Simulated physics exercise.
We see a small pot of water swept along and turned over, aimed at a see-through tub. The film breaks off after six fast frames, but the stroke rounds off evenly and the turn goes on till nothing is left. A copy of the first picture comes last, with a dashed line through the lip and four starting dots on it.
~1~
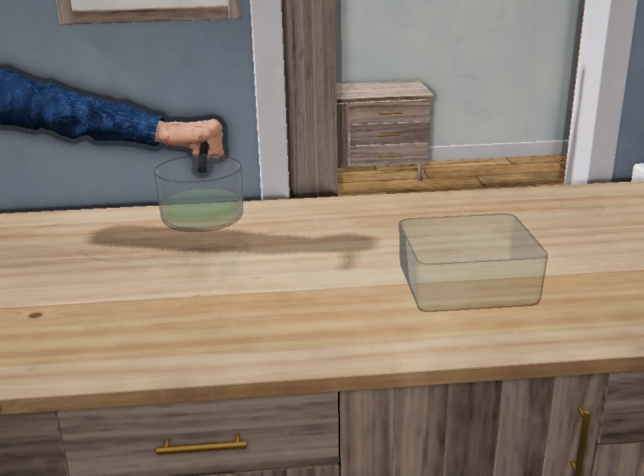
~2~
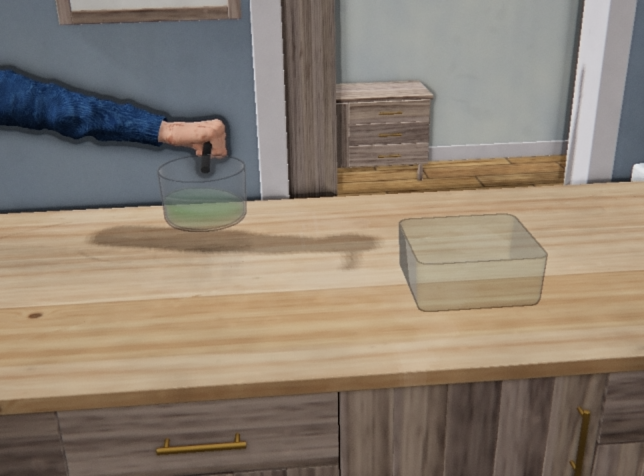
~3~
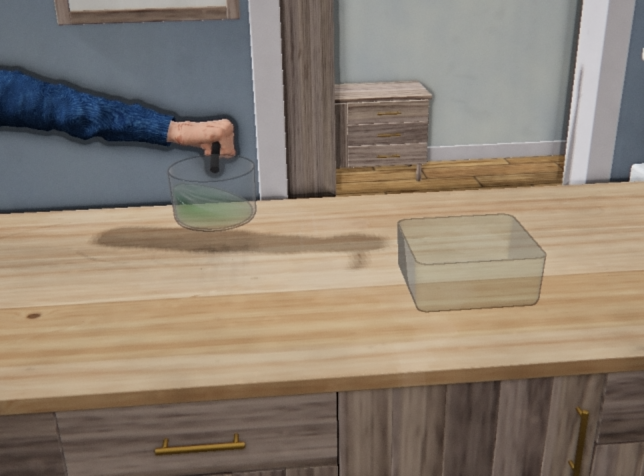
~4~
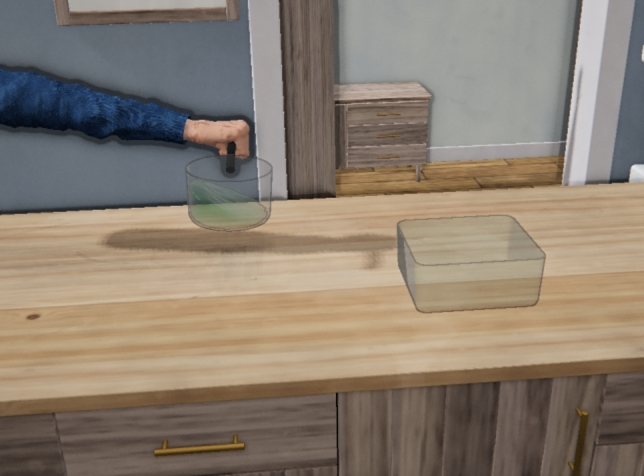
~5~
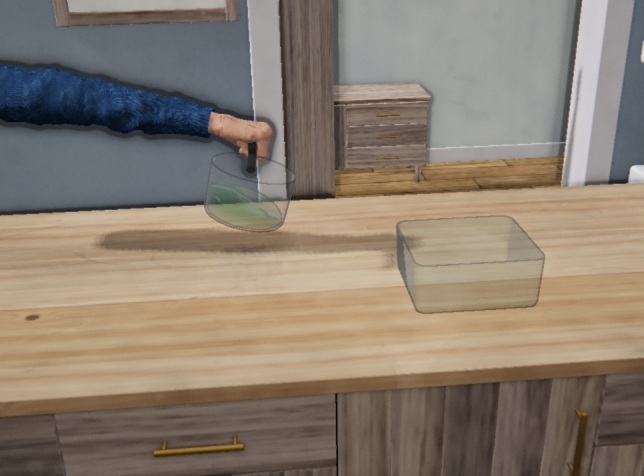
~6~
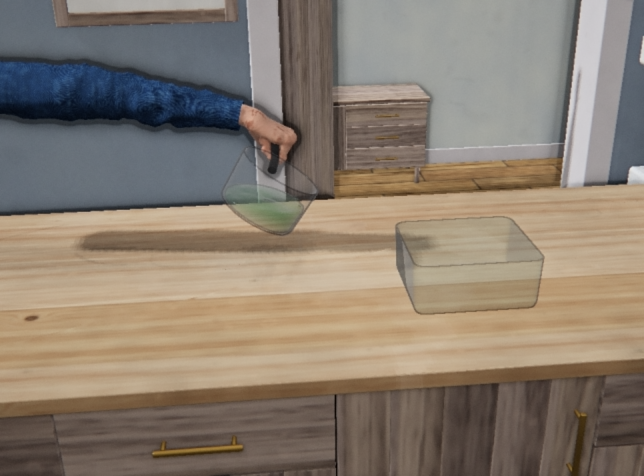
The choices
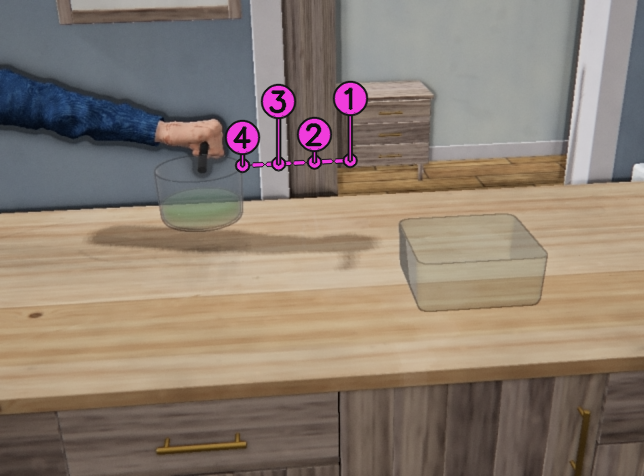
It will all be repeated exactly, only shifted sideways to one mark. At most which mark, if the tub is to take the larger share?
3 will do.
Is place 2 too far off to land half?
No, that is safe.
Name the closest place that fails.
4.
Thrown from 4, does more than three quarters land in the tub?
No, less.
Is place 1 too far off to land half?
No, that is safe.
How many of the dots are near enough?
Three of the four.
On the marked copy, 1 at (350, 160); 2 at (314, 162); 3 at (278, 163); 4 at (242, 165).
Choosing 1, about 84 % lands in the tub, 7 % falls short and 9 % goes beside or beyond.
Choosing 2, about 90 % lands in the tub, 9 % falls short.
Choosing 3, about 69 % lands in the tub, 22 % falls short and 9 % goes beside or beyond.
Choosing 4, about 27 % lands in the tub, 69 % falls short and 5 % goes beside or beyond.
